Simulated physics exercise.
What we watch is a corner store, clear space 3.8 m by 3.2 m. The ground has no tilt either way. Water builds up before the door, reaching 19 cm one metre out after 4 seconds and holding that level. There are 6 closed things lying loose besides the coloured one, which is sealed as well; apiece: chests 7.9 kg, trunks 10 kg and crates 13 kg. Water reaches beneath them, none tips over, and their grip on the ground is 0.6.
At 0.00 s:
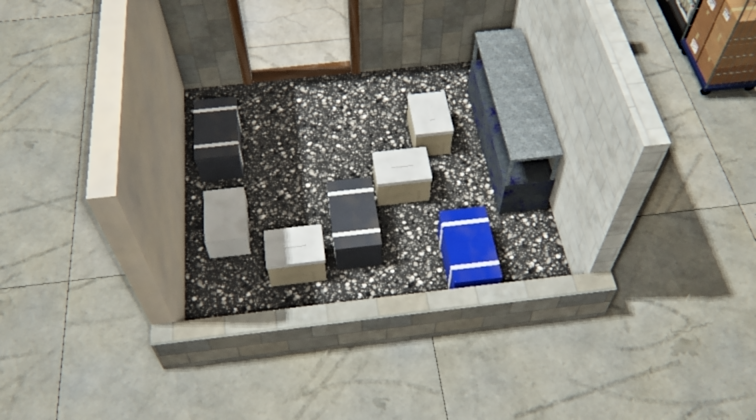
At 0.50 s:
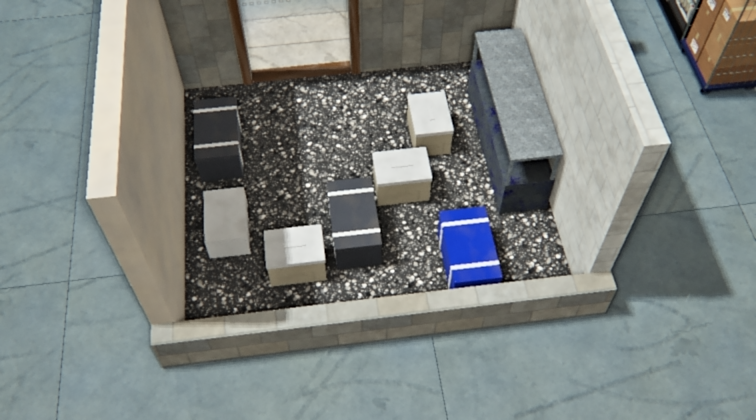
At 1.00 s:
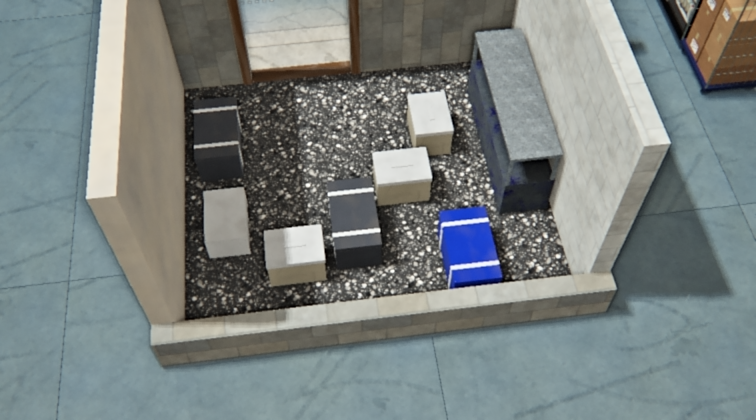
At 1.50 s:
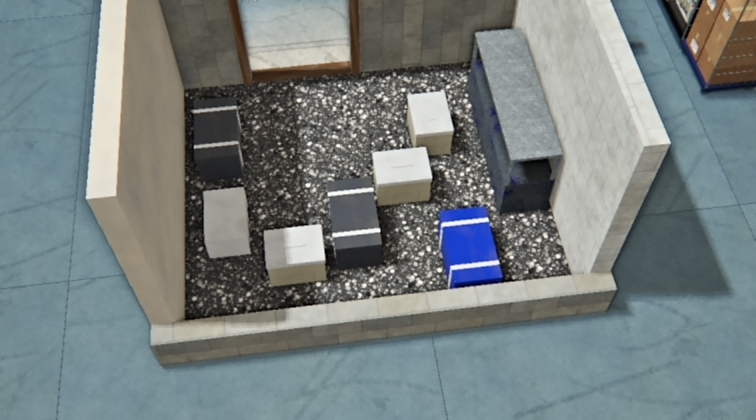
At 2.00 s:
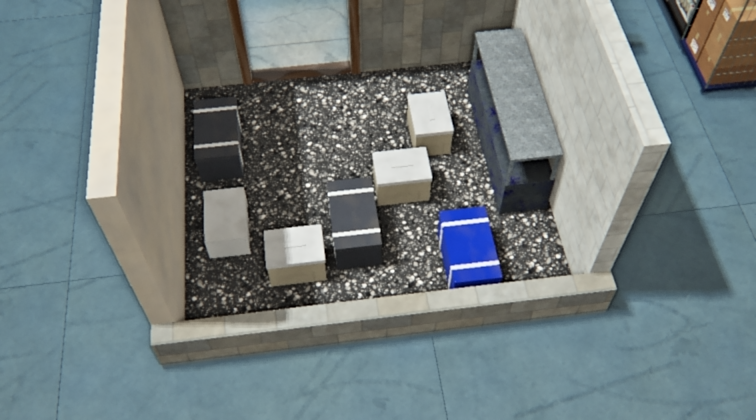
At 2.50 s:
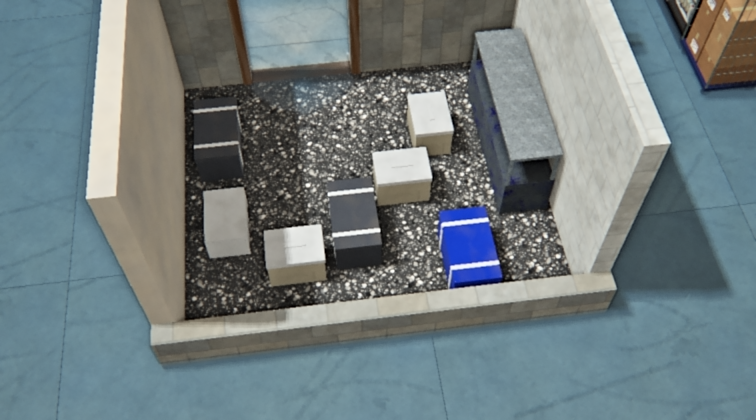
Water spreads over the floor outside and just enters the doorway while every box stays still.
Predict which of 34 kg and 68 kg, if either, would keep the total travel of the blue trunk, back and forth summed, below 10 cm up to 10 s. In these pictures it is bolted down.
My prediction: Only the heavier figure works.
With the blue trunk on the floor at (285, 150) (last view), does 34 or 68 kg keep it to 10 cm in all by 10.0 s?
So both weights work.
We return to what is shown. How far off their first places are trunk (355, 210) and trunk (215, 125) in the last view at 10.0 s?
They sit 80 cm and 60 cm away, in the order given.
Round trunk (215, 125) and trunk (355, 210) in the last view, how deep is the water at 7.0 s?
Around 4 cm and 10 cm.
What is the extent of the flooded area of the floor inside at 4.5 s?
About 5.0 m2 is covered.
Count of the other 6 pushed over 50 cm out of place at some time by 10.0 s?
That comes to 6.
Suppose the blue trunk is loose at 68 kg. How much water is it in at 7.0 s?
Roughly 6 cm.
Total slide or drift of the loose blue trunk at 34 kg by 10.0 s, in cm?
It covers about 60 cm altogether.
After 3.5 s the blue trunk would be 0 cm from its start with 34 kg and 0 cm from its start with 68 kg; 0 cm of water round it then.
After 4.5 s the blue trunk would be 0 cm from its start with 34 kg and 0 cm from its start with 68 kg; 0 cm of water round it then.
After 7.0 s the blue trunk would be 0 cm from its start with 34 kg and 0 cm from its start with 68 kg; 6 cm of water round it then.
After 10.0 s the blue trunk would be 56 cm from its start with 34 kg and 0 cm from its start with 68 kg; 9 cm of water round it then.
